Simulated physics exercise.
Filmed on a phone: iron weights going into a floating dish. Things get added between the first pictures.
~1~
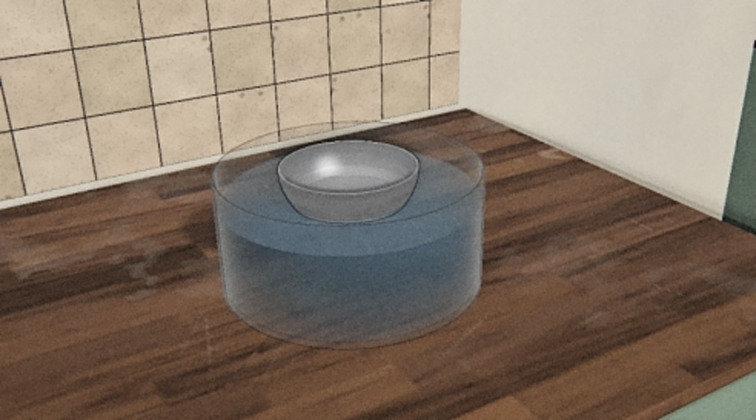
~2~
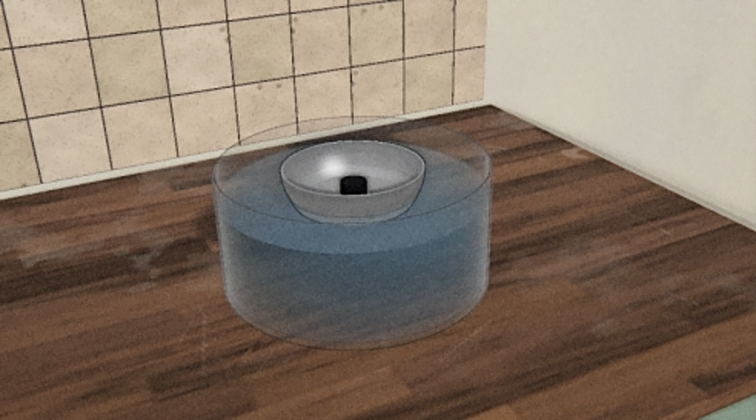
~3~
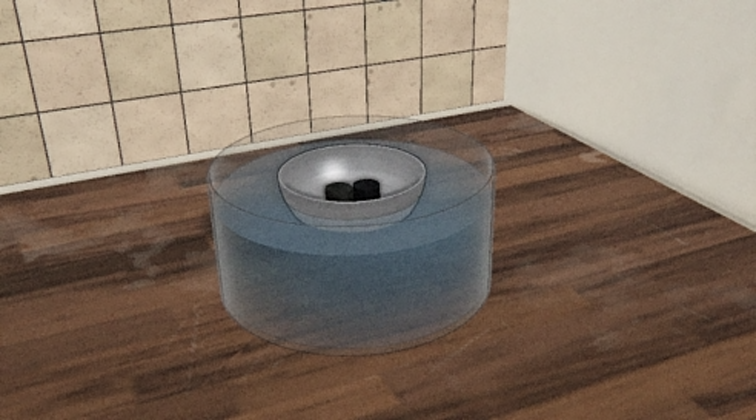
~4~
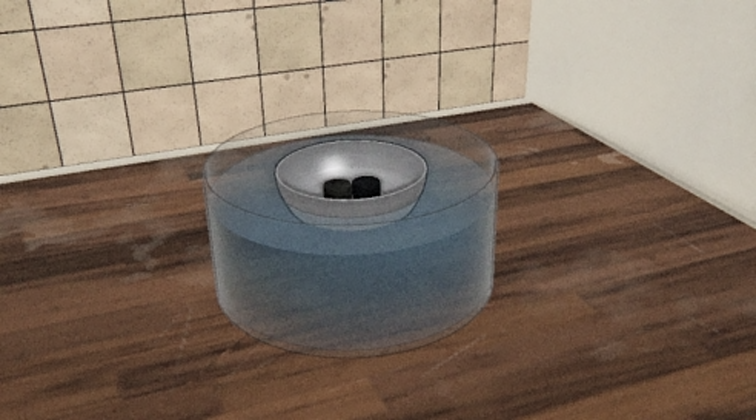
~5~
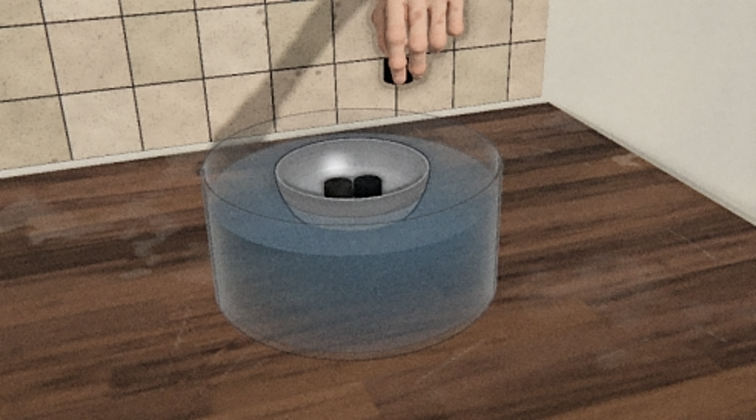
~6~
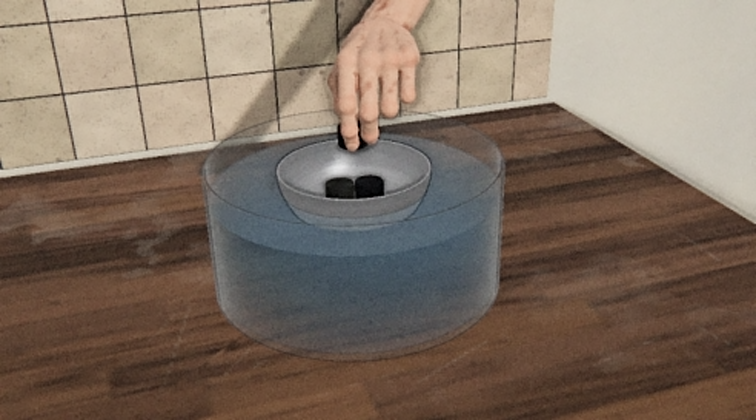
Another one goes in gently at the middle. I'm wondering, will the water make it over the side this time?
No, it stays up.
Shortly, the iron weight is in and the dish dips.
Then, it steadies; about a third of its side above the surface.
At the finish, the dish floats; about a third of its side above the surface.
